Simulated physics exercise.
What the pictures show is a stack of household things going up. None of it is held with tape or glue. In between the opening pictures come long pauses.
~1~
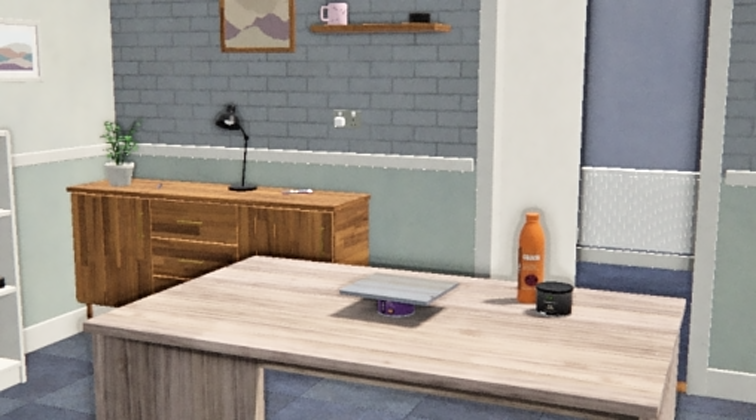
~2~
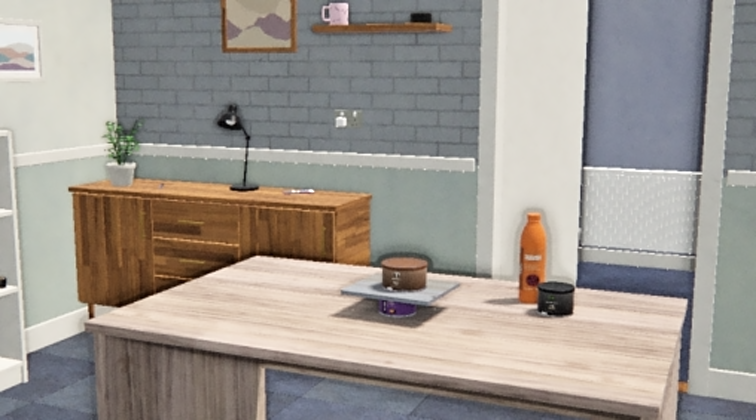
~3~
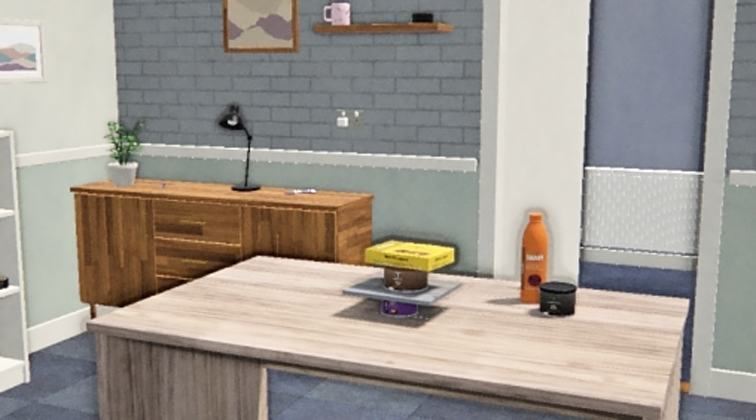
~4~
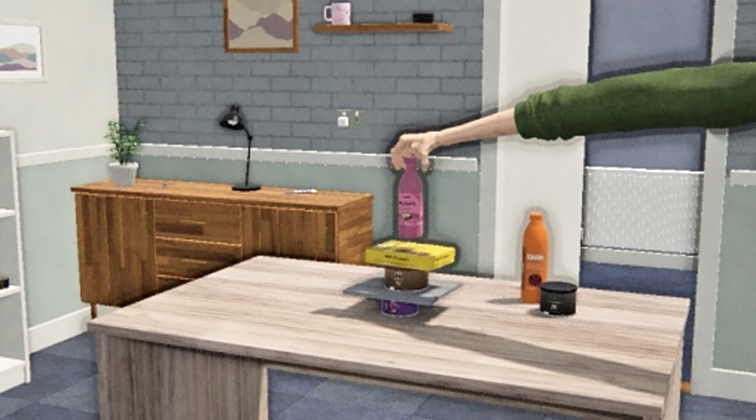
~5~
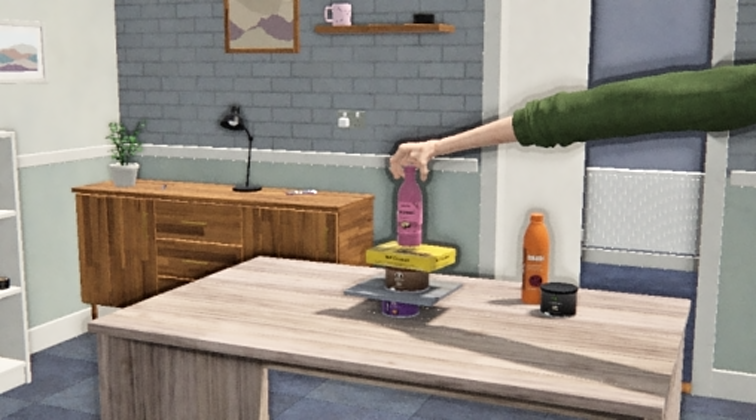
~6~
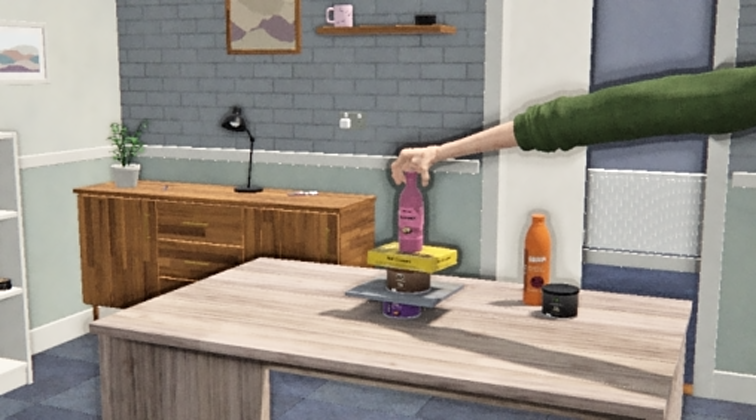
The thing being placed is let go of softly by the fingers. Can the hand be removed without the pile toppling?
Yes - most likely the pile will bear the load.
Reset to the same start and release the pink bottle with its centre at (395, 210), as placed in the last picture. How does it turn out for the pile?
Stands firm.
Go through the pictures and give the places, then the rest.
In the first frame, the last thing is not in view yet; orange bottle (531, 258).
In the second frame, the last thing is not in view yet.
In the third frame, the last thing is not in view yet; black tub (557, 299).
In the fourth frame, on its way; pink bottle (411, 197); orange bottle (535, 258).
In the fifth frame, on its way; pink bottle (410, 206); yellow packet (411, 256).
In the sixth frame, set down, still held; pink bottle (411, 211); black tub (560, 301).
Then, 0.20 s past the last view, nothing moves.
Then, 0.30 s past the last view, pink bottle resting near (411, 212).
Finally, all 7 still in place. Final places as the last picture's camera would see them, pink bottle near (411, 212). The pile keeps its balance.
